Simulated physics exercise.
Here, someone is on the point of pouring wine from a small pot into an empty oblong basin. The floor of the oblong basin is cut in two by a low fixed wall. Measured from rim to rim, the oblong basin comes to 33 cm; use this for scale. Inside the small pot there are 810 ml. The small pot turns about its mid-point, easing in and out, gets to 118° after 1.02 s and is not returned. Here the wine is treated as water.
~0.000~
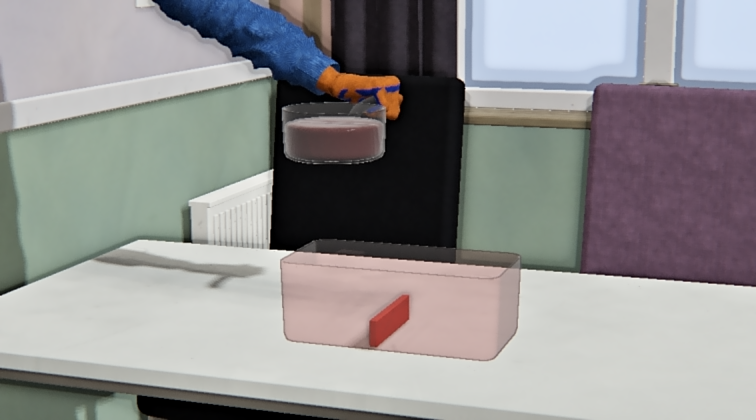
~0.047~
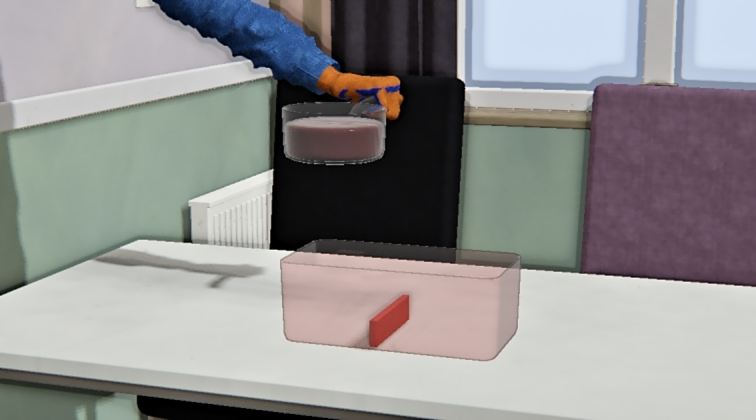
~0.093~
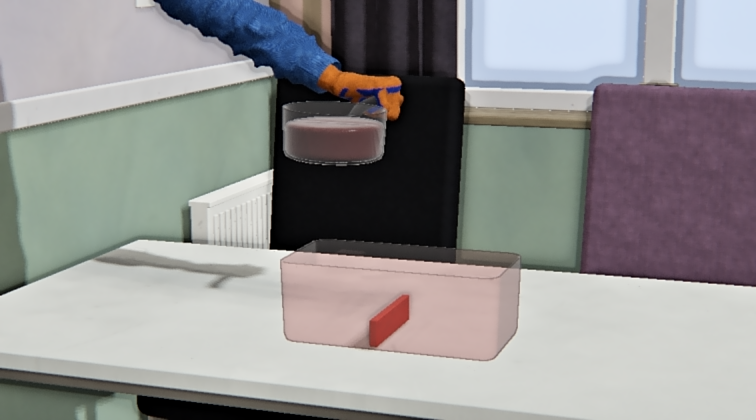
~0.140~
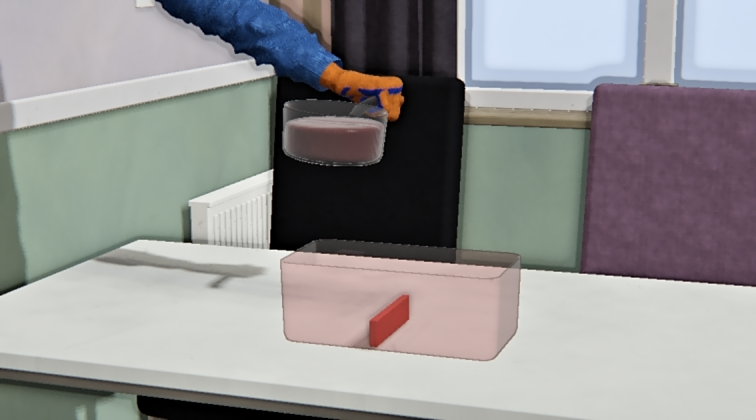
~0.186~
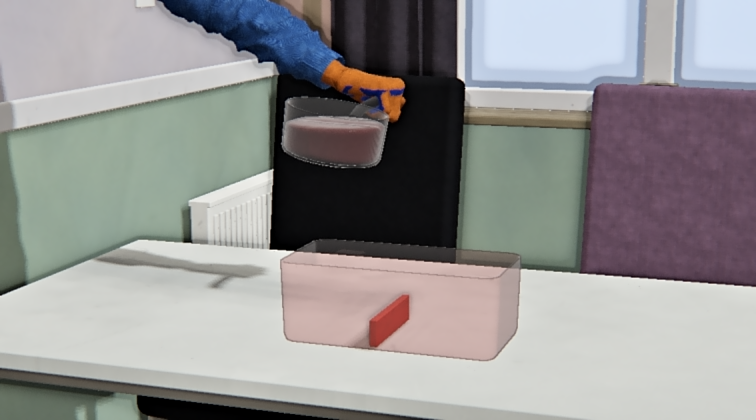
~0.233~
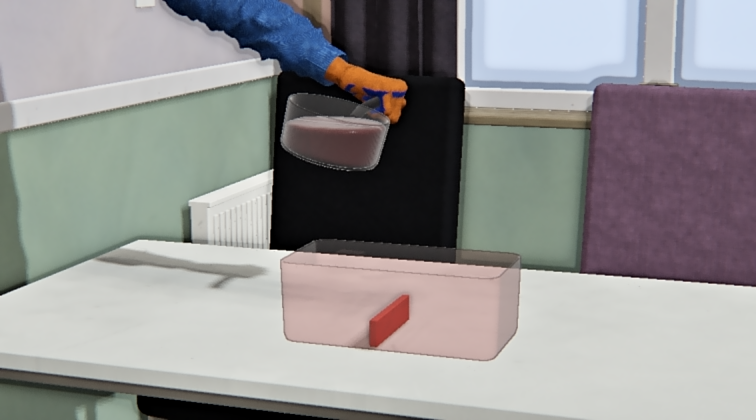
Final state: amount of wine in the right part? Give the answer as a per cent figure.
Approximately 78 %.
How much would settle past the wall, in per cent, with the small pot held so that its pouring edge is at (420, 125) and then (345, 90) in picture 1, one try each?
Respectively 90 and 55 %.
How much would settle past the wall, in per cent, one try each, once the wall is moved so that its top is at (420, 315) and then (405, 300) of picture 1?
The first try gives 55 percent and the second 70 percent.
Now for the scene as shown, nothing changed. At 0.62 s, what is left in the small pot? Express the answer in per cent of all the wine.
I'd estimate some 44 % remains.
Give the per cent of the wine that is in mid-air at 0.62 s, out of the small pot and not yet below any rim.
It comes to roughly 46 per cent.
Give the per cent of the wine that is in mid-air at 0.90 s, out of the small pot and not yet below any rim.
In-air share: About 10 %.
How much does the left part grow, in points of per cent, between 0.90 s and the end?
I'd say near 12 percent.
By 0.62 s the tilt is 78° and 43 per cent is still to pour, 0 is left of the wall and 11 right of it.
By 0.90 s the tilt is 114° and 4 per cent is still to pour, 10 is left of the wall and 75 right of it.
By 1.20 s the tilt is 118° and 0 per cent is still to pour, 21 is left of the wall and 78 right of it.
By 1.52 s the tilt is 118° and 0 per cent is still to pour, 21 is left of the wall and 78 right of it.
At rest 21 per cent lies left of the wall, 78 right of it and 1 outside.
